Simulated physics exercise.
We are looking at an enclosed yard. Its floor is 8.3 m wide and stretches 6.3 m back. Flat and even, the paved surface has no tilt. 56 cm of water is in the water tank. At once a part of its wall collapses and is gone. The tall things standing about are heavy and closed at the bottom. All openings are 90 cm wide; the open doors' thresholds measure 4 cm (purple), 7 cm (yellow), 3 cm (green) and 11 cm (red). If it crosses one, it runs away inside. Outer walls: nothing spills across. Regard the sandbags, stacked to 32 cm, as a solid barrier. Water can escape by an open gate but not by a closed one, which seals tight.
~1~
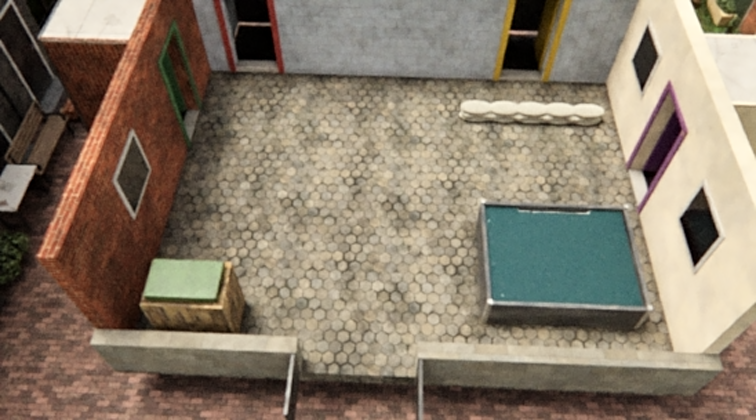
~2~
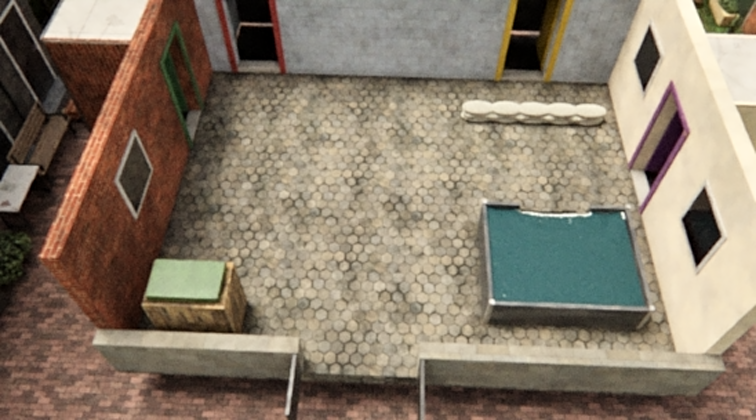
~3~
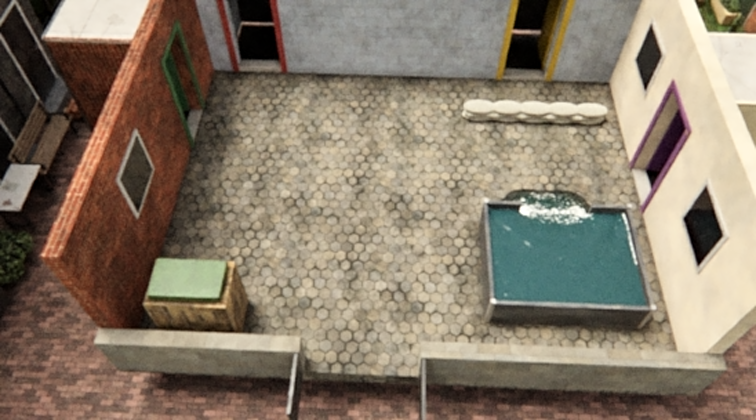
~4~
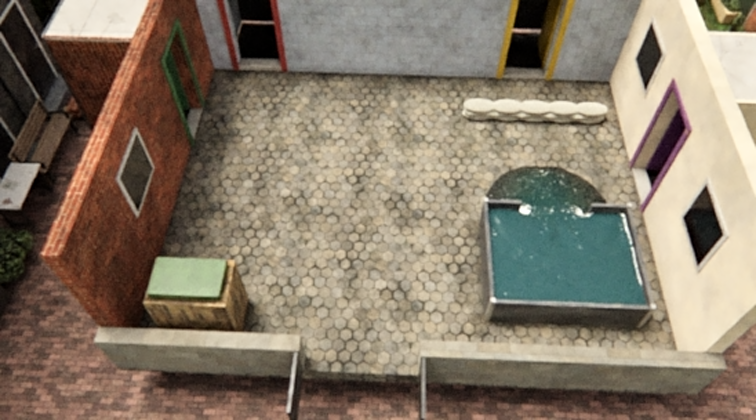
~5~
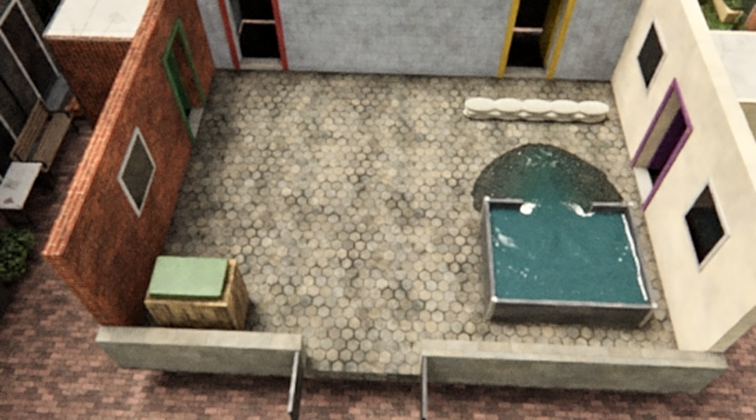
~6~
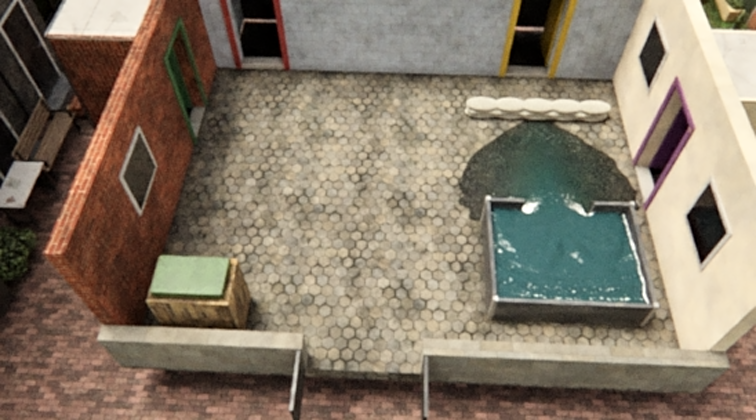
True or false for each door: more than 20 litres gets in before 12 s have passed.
Purple door true, yellow door false, green door true, red door false.
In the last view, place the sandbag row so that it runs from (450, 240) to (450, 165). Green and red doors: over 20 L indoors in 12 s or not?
Against the limit, the green door goes beyond it and the red door stays within it.
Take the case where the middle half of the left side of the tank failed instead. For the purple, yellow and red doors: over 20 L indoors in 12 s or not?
Door by door - purple: Within bounds, yellow: Within bounds, red: Within bounds.
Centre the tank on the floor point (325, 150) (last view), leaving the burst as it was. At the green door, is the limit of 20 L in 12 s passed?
Against the limit, the green door gets more than that.
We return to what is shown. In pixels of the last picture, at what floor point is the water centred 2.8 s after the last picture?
At roughly (528, 189).
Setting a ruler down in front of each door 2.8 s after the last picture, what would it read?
In cm: Purple 10, yellow 4, green 0, red 3.
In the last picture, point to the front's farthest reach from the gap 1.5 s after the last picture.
Near (387, 78).
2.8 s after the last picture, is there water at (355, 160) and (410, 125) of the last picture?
I'd say drenched, then drenched.
Then, 0.7 s after the last picture water covers 15 % of the floor and is deepest (32 cm) near (555, 217); purple door 3 cm at the sill, 0 L in, yellow door not reached, green door not reached, red door not reached.
Then, 1.5 s after the last picture water covers 20 % of the floor and is deepest (29 cm) near (532, 126); purple door 3 cm at the sill, 3 L in, yellow door not reached, green door not reached, red door not reached.
Then, 2.8 s after the last picture water covers 40 % of the floor and is deepest (20 cm) near (544, 148); purple door 10 cm at the sill, 19 L in, yellow door 4 cm at the sill, 0 L in, green door not reached, red door 3 cm at the sill, 0 L in.
Then, 6.3 s after the last picture water covers 75 % of the floor and is deepest (12 cm) near (541, 127); purple door 8 cm at the sill, 71 L in, yellow door 3 cm at the sill, 0 L in, green door 7 cm at the sill, 19 L in, red door 8 cm at the sill, 0 L in.
Then, 11.3 s after the last picture water covers 90 % of the floor and is deepest (10 cm) near (137, 346); purple door 5 cm at the sill, 94 L in, yellow door 2 cm at the sill, 0 L in, green door 7 cm at the sill, 83 L in, red door 6 cm at the sill, 0 L in.
